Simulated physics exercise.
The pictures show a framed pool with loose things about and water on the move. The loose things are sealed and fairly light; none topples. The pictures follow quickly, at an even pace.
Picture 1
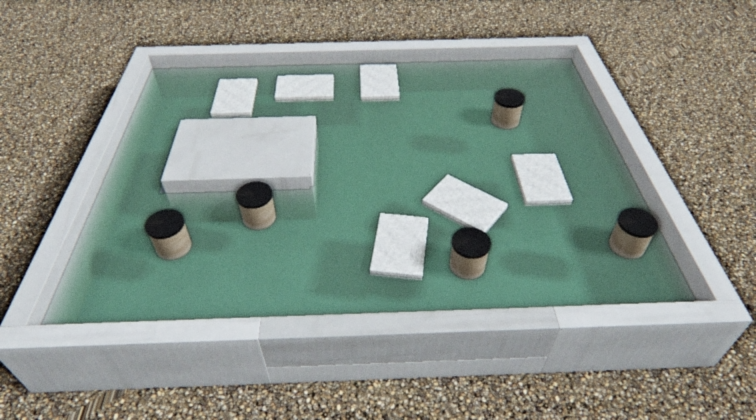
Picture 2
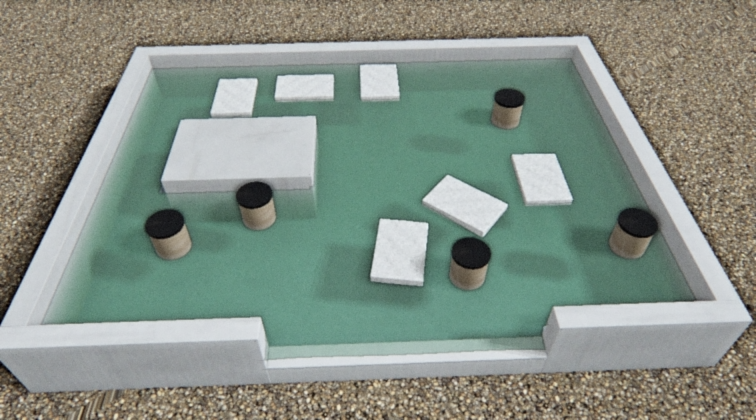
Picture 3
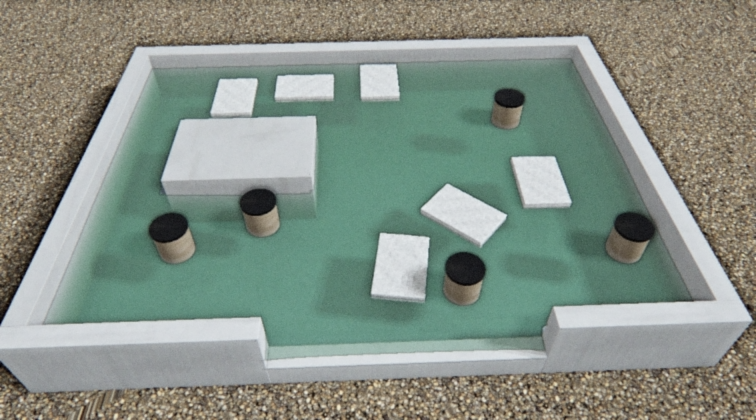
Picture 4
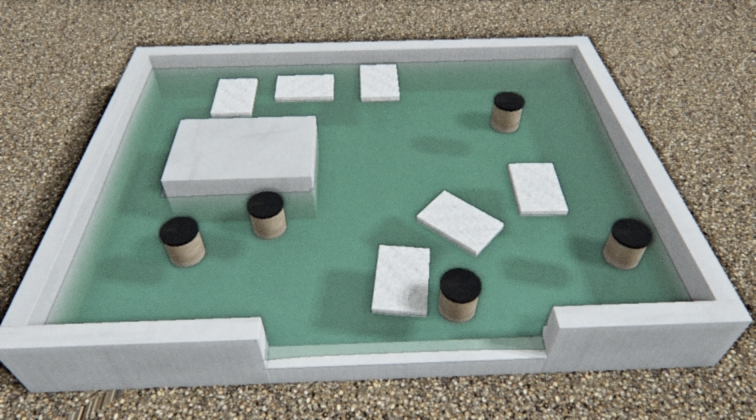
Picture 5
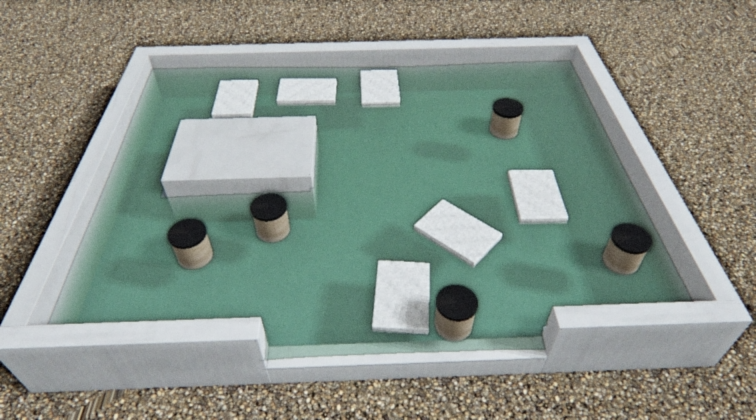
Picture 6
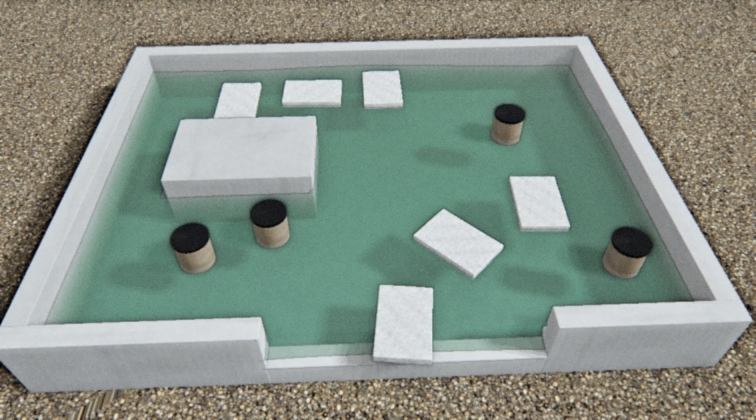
Loose blocks and dark-topped cylinders drift toward a gap opened in the pool's front wall.
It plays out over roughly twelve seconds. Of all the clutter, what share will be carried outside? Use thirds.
It is between one and two thirds.
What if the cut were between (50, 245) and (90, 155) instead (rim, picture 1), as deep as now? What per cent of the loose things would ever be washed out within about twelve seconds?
Some 10 per cent.
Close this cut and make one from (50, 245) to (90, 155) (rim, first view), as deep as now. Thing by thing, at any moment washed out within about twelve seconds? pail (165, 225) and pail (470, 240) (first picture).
As listed: Out, no.
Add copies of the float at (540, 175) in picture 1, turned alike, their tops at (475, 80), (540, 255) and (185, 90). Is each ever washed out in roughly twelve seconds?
In turn: Inside, through, kept in.
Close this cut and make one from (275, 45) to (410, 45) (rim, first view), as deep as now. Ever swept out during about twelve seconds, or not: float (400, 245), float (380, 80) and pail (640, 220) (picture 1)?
As listed: Inside, gone, kept in.
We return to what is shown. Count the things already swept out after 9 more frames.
3 of them.
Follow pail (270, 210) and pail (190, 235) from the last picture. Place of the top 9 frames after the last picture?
Around (289, 242) and (234, 256).
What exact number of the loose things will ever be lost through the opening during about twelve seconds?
That makes 4.
A moment on, 2 of 11 are out; 9 afloat.
Next, 3 of 11 are out; 8 afloat.
Later, 3 of 11 are out; 8 afloat.
In the end, 4 of 11 are out; 7 afloat.
